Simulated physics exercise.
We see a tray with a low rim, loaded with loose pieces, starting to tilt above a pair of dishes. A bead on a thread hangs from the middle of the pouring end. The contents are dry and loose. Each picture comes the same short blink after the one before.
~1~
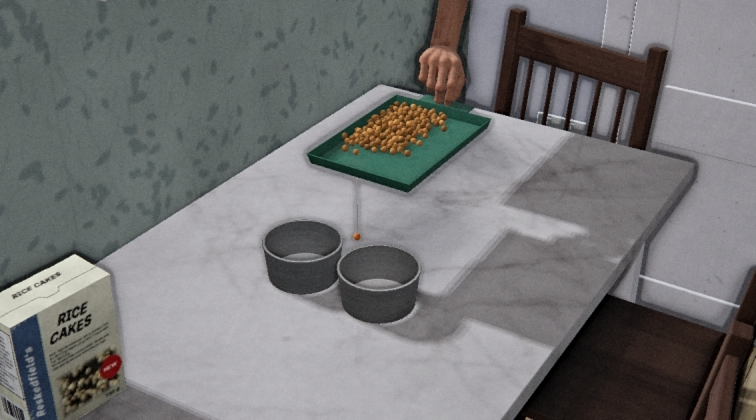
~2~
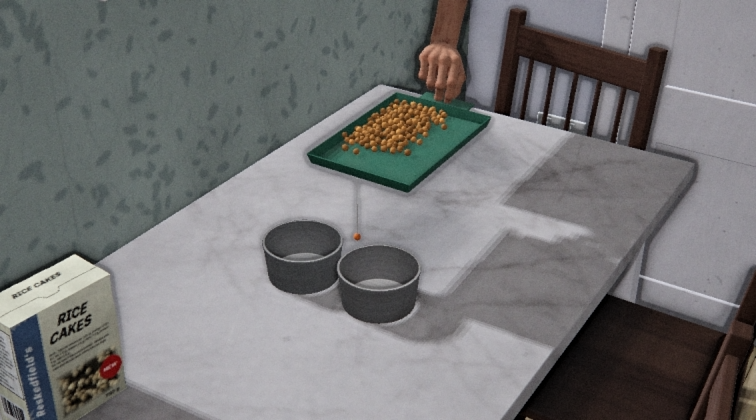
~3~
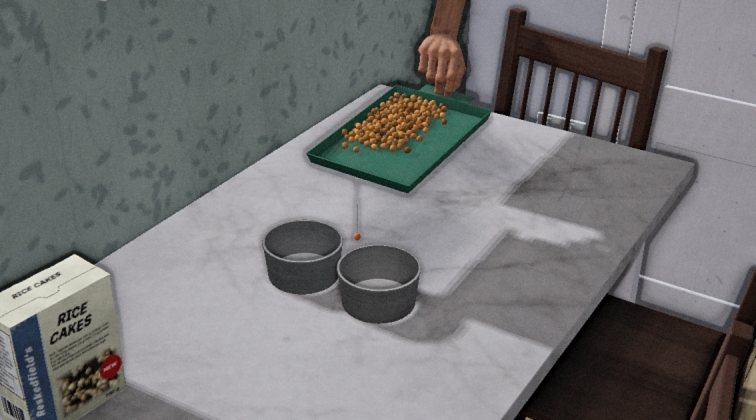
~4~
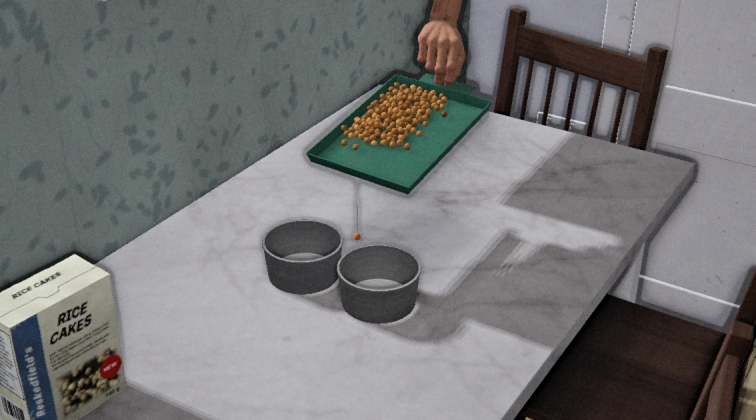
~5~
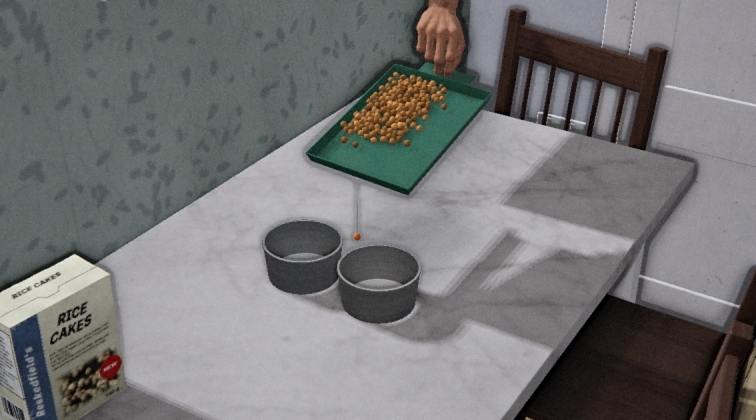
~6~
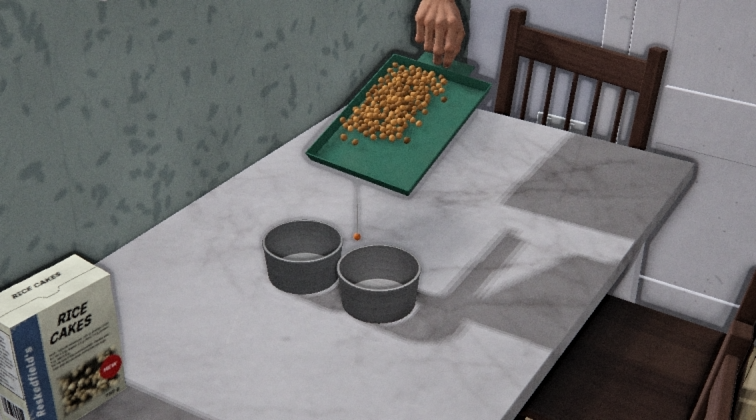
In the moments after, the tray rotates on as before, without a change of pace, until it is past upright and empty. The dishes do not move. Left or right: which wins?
Fuller: The right dish.
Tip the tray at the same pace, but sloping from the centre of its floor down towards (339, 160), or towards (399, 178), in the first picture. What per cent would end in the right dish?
About 0 and 90 per cent.
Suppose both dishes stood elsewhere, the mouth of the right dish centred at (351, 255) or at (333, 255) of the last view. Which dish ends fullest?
At the first place the right one, at the second the right-hand dish.
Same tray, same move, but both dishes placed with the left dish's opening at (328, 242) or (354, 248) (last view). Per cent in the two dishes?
In turn 60 and 50 in a hundred.
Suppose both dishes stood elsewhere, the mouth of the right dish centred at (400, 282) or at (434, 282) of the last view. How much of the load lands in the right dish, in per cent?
About 50 and 20 per cent.
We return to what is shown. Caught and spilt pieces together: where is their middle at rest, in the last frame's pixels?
At about (371, 300).
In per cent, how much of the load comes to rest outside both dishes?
Close to 20 per cent.
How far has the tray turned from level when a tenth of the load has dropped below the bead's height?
Roughly 75°.
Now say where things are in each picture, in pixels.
The first frame shows corners of the pouring end near (311, 153) and (408, 182), level; middle of the load near (395, 129), roasted chickpeas; left dish near (280, 272); right dish near (357, 301); bead on its thread near (357, 237).
The second frame shows corners of the pouring end near (311, 153) and (408, 183), level; middle of the load near (395, 127).
The third frame shows corners of the pouring end near (311, 153) and (408, 183), tipped barely, lowest at the right corner; middle of the load near (395, 123).
The fourth frame shows corners of the pouring end near (310, 152) and (408, 185), tipped a little, lowest at the right corner; middle of the load near (395, 116).
The fifth frame shows corners of the pouring end near (310, 152) and (407, 186), tipped a little, lowest at the right corner; middle of the load near (394, 110).
The sixth frame shows corners of the pouring end near (310, 152) and (407, 188), tipped clearly, lowest at the right corner; middle of the load near (394, 103); left dish near (280, 272); right dish near (357, 301).
Shortly afterwards, tray tipped steeply; all but a few on the tray; only a few in the right dish; only a few outside both; a little in the air.
Next, tray tipped past a quarter turn; near two thirds on the tray; near a quarter in the right dish; only a few in the left dish; a little outside both; a little in the air.
Some moments later, tray tipped past a quarter turn; near two thirds in the right dish; a little in the left dish; near a quarter outside both.
In the end, tray tipped past a quarter turn; near two thirds in the right dish; a little in the left dish; near a quarter outside both.
